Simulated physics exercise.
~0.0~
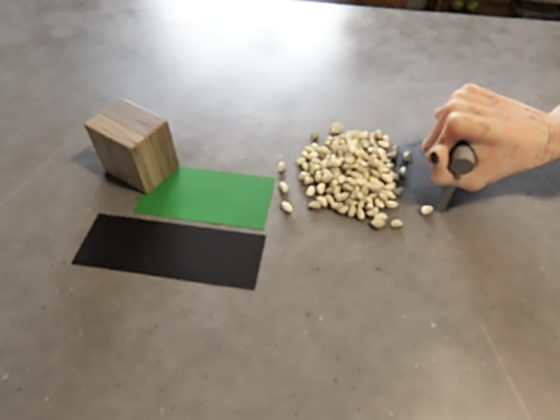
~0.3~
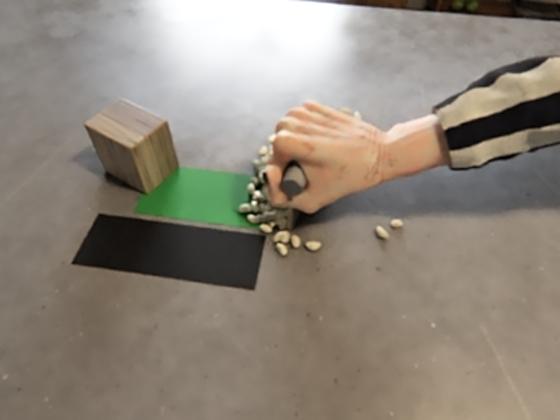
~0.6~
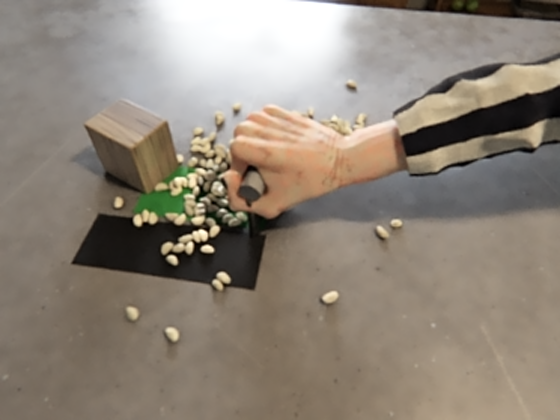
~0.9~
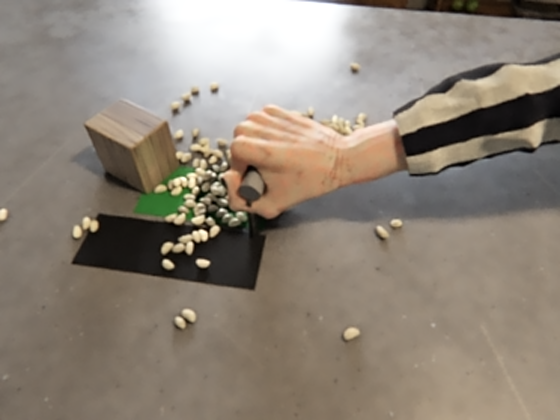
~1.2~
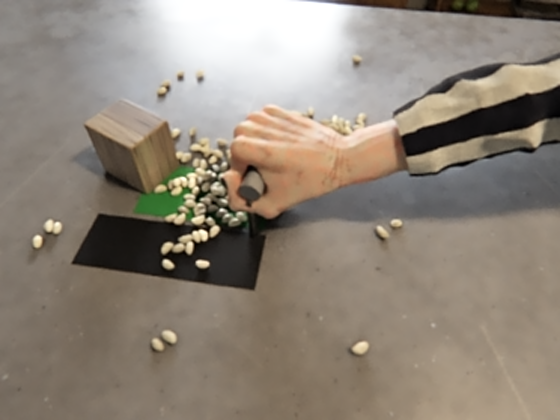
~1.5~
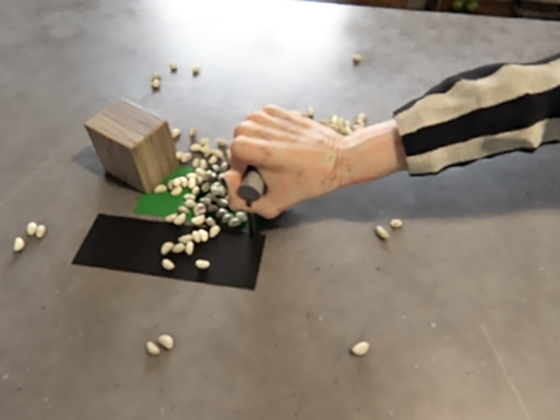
At first, a hand grips a dark scraper to the right of a loose pile of pale beans on a grey surface, with green and black sheets and a wooden block to the left. The hand sweeps the scraper leftwards, bunching the beans against the edge of the green sheet. It pushes on a little farther and stops, while beans spill over both sheets and around the block. Several stray beans roll outward across the bare surface. Finally, the hand stays put, with beans clustered beside it over parts of both sheets and others scattered widely.
